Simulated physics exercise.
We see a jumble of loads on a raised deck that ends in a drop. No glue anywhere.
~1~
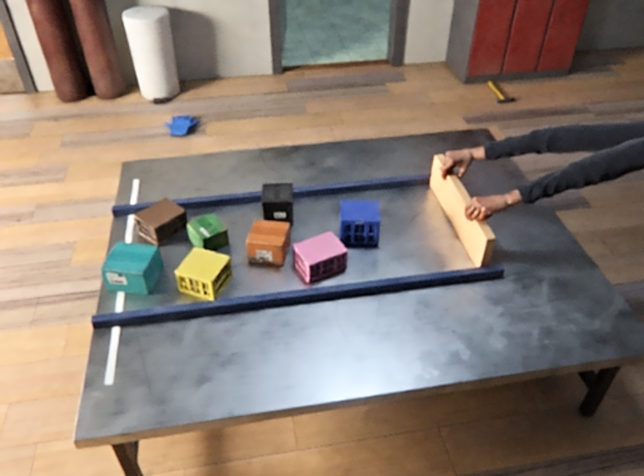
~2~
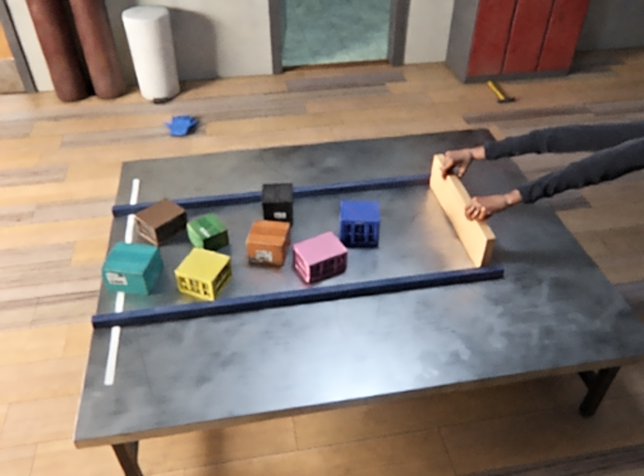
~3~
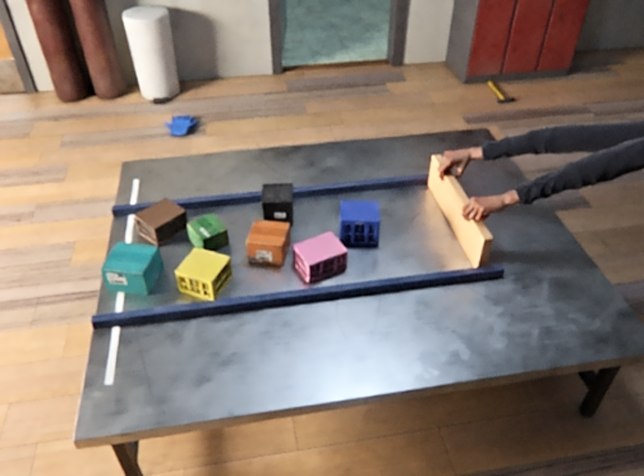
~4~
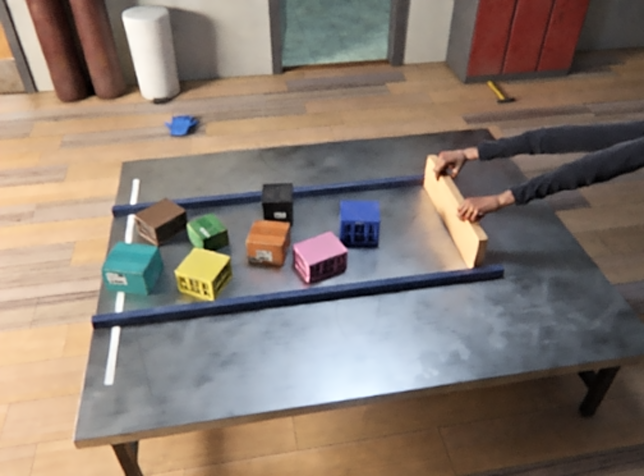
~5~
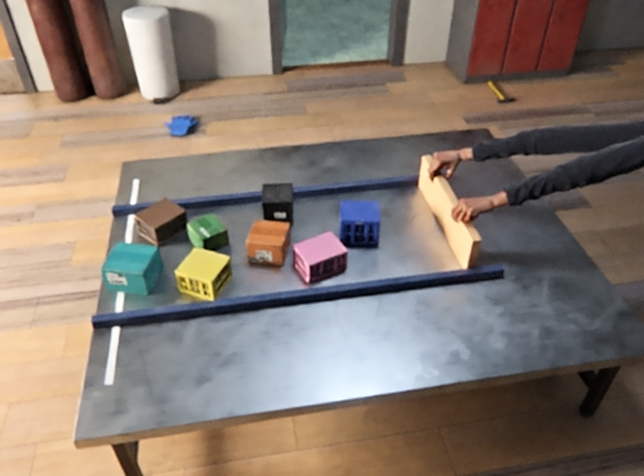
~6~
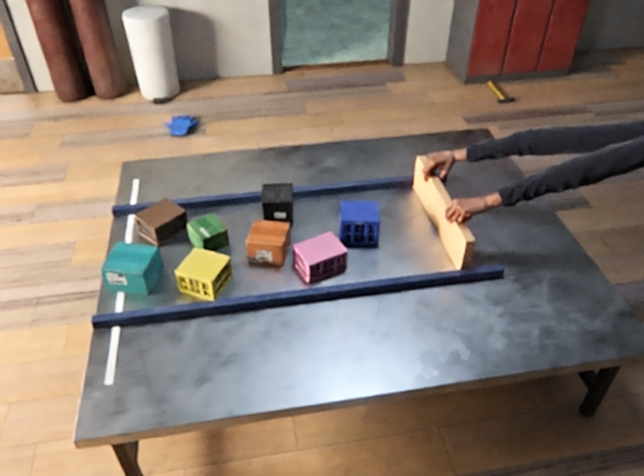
Two hands reach in from the right over a dark table on a wooden floor, seen from above at an angle, with a doorway and red cabinets behind. Between two blue rails sit brown, green, turquoise, yellow, black, orange, pink and blue boxes, with a white tape line at the left. The hands slide an upright wooden plank slightly leftward while the boxes and camera stay still.
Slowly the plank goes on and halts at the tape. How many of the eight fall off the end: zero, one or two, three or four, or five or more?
As it turns out, the number that fall off is five or more.
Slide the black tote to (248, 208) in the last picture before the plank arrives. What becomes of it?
From there it is kept.
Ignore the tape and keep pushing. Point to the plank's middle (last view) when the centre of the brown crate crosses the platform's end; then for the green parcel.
For the brown crate at (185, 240), for the green parcel at (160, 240).
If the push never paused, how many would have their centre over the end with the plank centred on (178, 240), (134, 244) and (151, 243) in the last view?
It would be 2, 5 and 5.
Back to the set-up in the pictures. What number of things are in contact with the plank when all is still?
The number is 3.
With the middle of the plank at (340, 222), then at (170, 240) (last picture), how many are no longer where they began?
By then 2, and 8.
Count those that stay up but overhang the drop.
That would be 3.
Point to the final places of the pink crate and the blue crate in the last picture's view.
The pink crate at (99, 294), the blue crate at (101, 253).
Soon after, none off yet; turquoise box at rest near (133, 268); brown crate at rest near (162, 222); yellow crate at rest near (205, 274).
By the end, the number that fall off is five or more; fallen, orange parcel, green parcel, yellow crate, brown crate and turquoise box.
